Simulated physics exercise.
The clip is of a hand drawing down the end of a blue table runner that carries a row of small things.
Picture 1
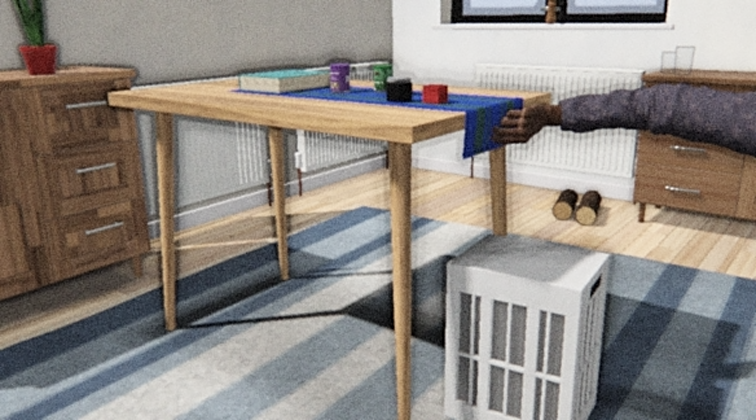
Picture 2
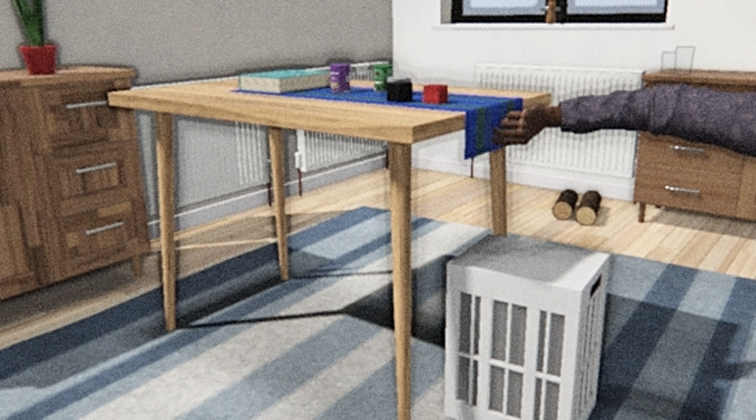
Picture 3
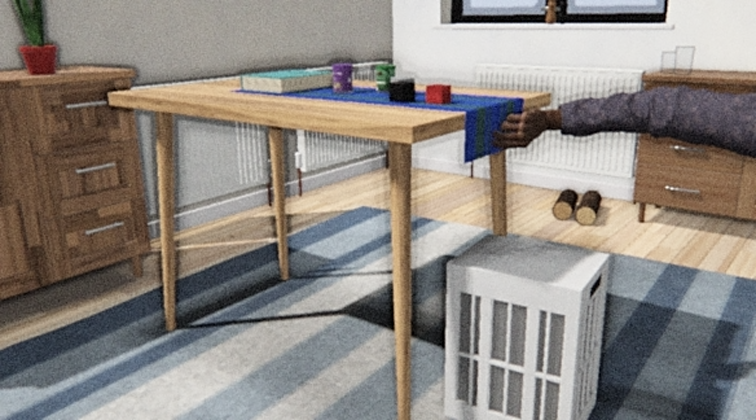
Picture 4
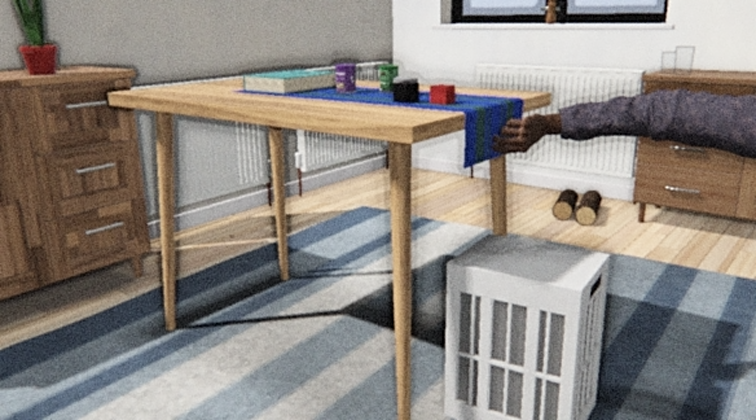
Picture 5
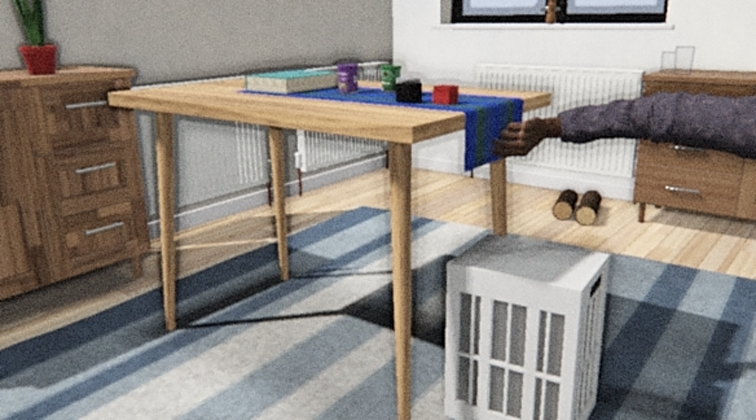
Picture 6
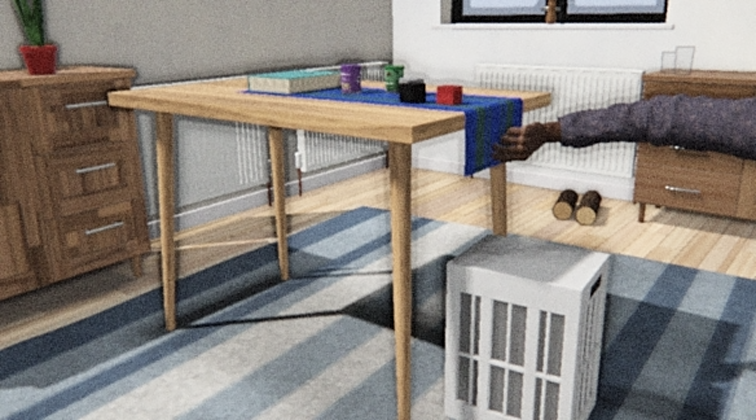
Blue table runner sliding slowly over a wooden table's edge as a hand draws its end down, small objects shifting slightly right.
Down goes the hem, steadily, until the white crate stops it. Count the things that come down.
The answer is two.
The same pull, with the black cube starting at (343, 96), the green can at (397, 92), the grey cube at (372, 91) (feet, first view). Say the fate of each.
The black cube remains up; the green can remains up; the grey cube does not fall.
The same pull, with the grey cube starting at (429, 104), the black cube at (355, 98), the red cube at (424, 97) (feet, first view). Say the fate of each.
The grey cube drops off, the black cube keeps its place on top, the red cube tumbles off.
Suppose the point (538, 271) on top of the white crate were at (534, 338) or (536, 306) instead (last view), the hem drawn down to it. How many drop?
Over the edge go 4 and 3.
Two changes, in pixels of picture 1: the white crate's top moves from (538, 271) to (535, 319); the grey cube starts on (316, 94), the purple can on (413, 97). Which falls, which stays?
The grey cube survives, the purple can drops off.
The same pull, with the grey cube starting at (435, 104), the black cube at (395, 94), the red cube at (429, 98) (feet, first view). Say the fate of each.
The grey cube is carried off, the black cube holds on, the red cube falls.
Soon after, hem near (494, 212); red cube gone.
Then, hem on the crate; red cube and black cube gone.
At rest, hem on the crate; red cube and black cube gone. Over the edge go two.
